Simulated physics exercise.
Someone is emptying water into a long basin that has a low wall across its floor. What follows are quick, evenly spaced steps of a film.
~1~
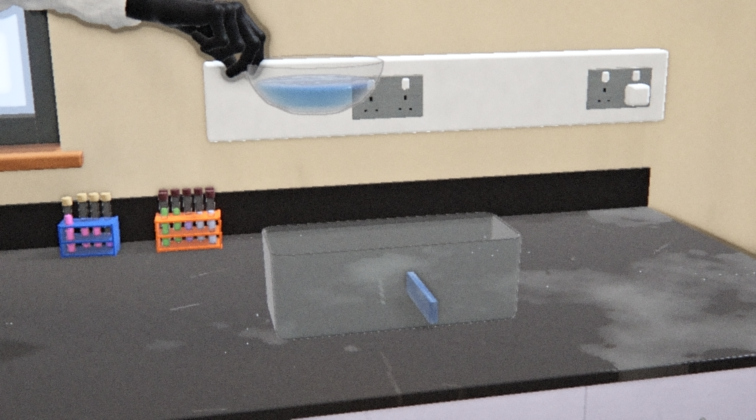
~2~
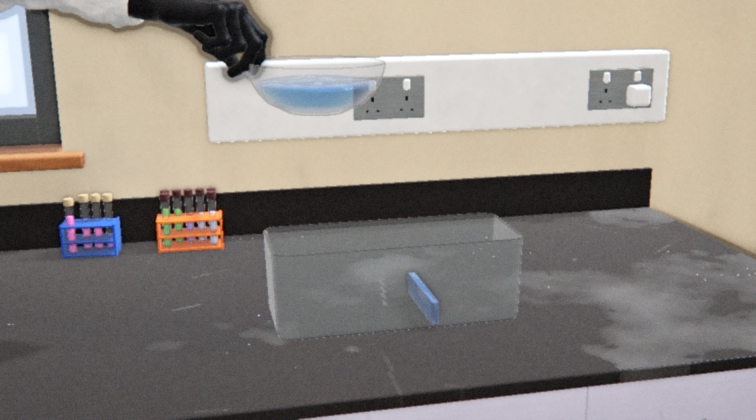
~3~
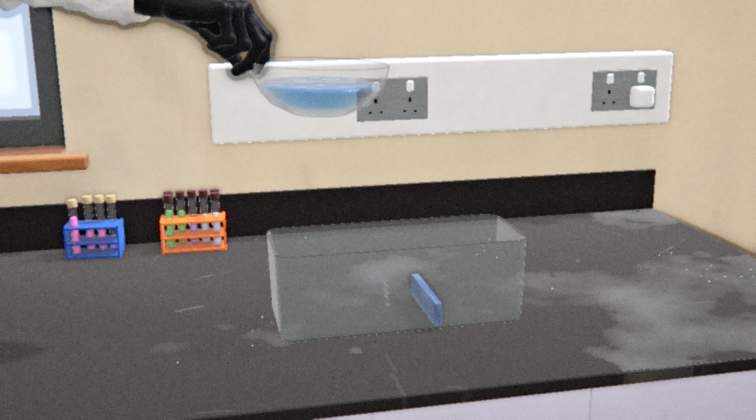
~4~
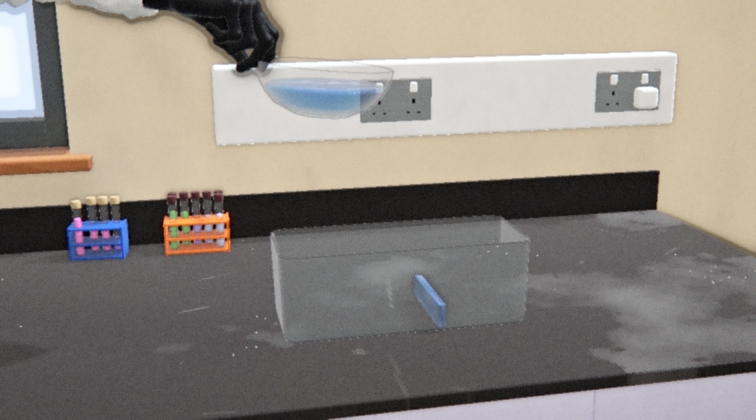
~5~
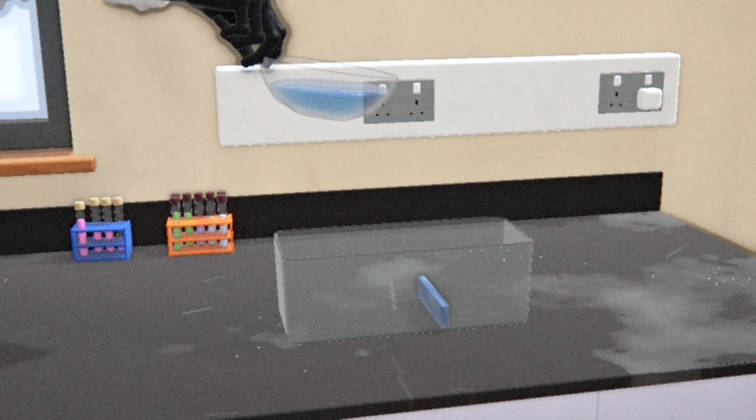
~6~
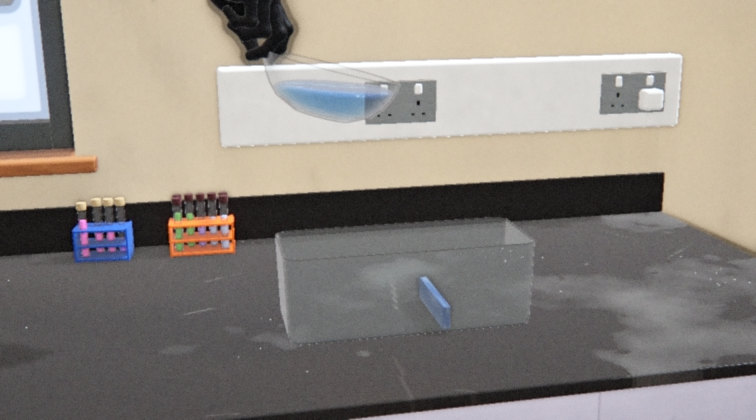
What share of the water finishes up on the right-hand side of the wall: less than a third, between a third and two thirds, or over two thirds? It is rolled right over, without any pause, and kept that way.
Middle share.
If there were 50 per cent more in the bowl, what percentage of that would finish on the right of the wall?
I'd put it at some 50 %.
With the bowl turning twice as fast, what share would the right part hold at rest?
I'd say close to 35 %.
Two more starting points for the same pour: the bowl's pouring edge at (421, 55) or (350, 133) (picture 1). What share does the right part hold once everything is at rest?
70 % and 15 %.
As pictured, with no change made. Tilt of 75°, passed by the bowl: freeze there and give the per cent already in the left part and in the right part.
About 5 per cent left, 15 per cent right.
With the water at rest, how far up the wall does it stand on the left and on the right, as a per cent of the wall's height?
Levels: Left around 30 per cent, right around 60 per cent.
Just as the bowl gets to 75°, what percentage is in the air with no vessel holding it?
Close to 60 per cent.
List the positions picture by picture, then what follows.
It leans 0°; its right rim is at (382, 61); the water meets the walls at (253, 83) and (373, 79); the long basin's rim runs from (267, 242) to (506, 225); the wall's top is at (421, 287), in the first picture.
It leans 1°; its right rim is at (383, 62); the water meets the walls at (254, 83) and (375, 80), in the second picture.
It leans 3°; its right rim is at (387, 66); the water meets the walls at (258, 84) and (378, 83), in the third picture.
It leans 6°; its right rim is at (392, 71); the water meets the walls at (263, 84) and (383, 86), in the fourth picture.
It leans 10°; its right rim is at (396, 77); the water meets the walls at (268, 83) and (387, 88), in the fifth picture.
It leans 15°; its right rim is at (398, 84); the water meets the walls at (273, 85) and (392, 90), in the sixth picture.
A moment on, the bowl is tipped on its side and 23 per cent is still to pour, 3 is left of the wall and 15 right of it.
Next, the bowl is tipped right over and 0 per cent is still to pour, 44 is left of the wall and 52 right of it.
Then the bowl is tipped right over and 0 per cent is still to pour, 47 is left of the wall and 52 right of it.
Later the bowl is tipped right over and 0 per cent is still to pour, 47 is left of the wall and 52 right of it.
At rest 47 per cent lies left of the wall, 52 right of it and 1 outside.
